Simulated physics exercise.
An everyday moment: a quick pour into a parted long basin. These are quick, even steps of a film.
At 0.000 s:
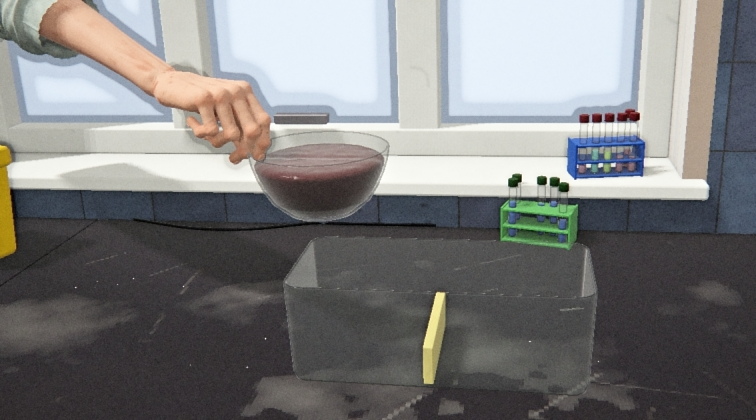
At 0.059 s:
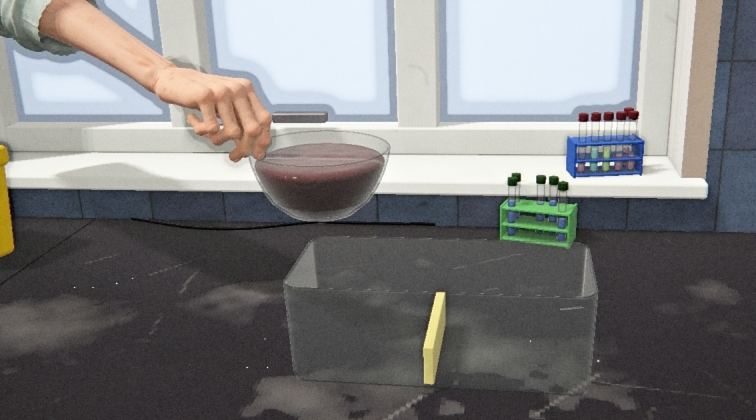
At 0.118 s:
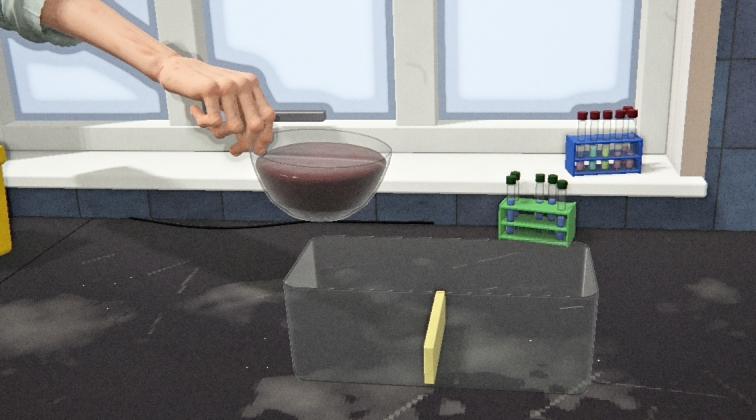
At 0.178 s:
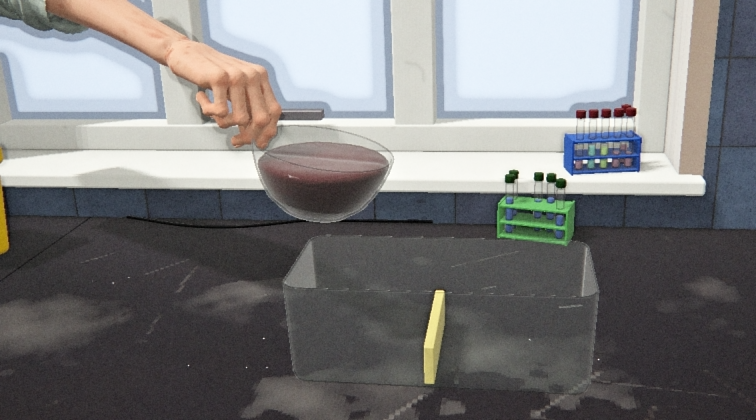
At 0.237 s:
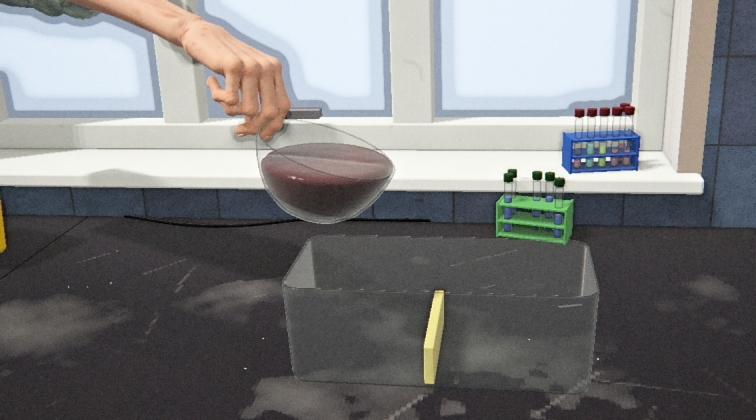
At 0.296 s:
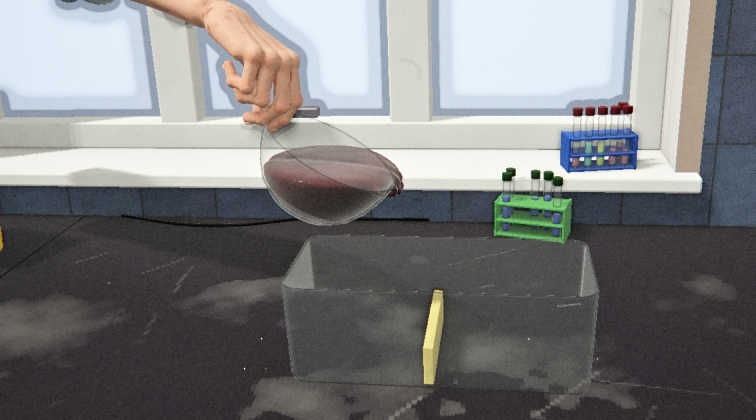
A hand tilts a glass bowl of dark red liquid rightward above a clear, divided basin.
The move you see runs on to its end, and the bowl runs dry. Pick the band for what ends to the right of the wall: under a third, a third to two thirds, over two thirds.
In the end from a third to two thirds is right of the wall.
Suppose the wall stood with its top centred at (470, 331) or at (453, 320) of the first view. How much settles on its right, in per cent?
Roughly 15 per cent, and 20 per cent.
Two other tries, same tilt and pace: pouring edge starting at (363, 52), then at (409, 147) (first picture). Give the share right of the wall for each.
First some 55, then 70 per cent.
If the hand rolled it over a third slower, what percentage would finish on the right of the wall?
About 60 per cent.
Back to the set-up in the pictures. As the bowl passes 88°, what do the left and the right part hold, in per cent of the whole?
Some 20 per cent left and 40 right.
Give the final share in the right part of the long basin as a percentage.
Near 50 %.
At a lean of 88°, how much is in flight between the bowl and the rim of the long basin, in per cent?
Some 25 per cent.
A moment on, the bowl is tipped on its side and 17 per cent is still to pour, 20 is left of the wall and 39 right of it.
Next, the bowl is tipped right over and 0 per cent is still to pour, 50 is left of the wall and 49 right of it.
Then the bowl is tipped right over and 0 per cent is still to pour, 50 is left of the wall and 49 right of it.
Later the bowl is tipped right over and 0 per cent is still to pour, 50 is left of the wall and 50 right of it.
In the end 50 per cent lies left of the wall, 50 right of it and 1 outside.
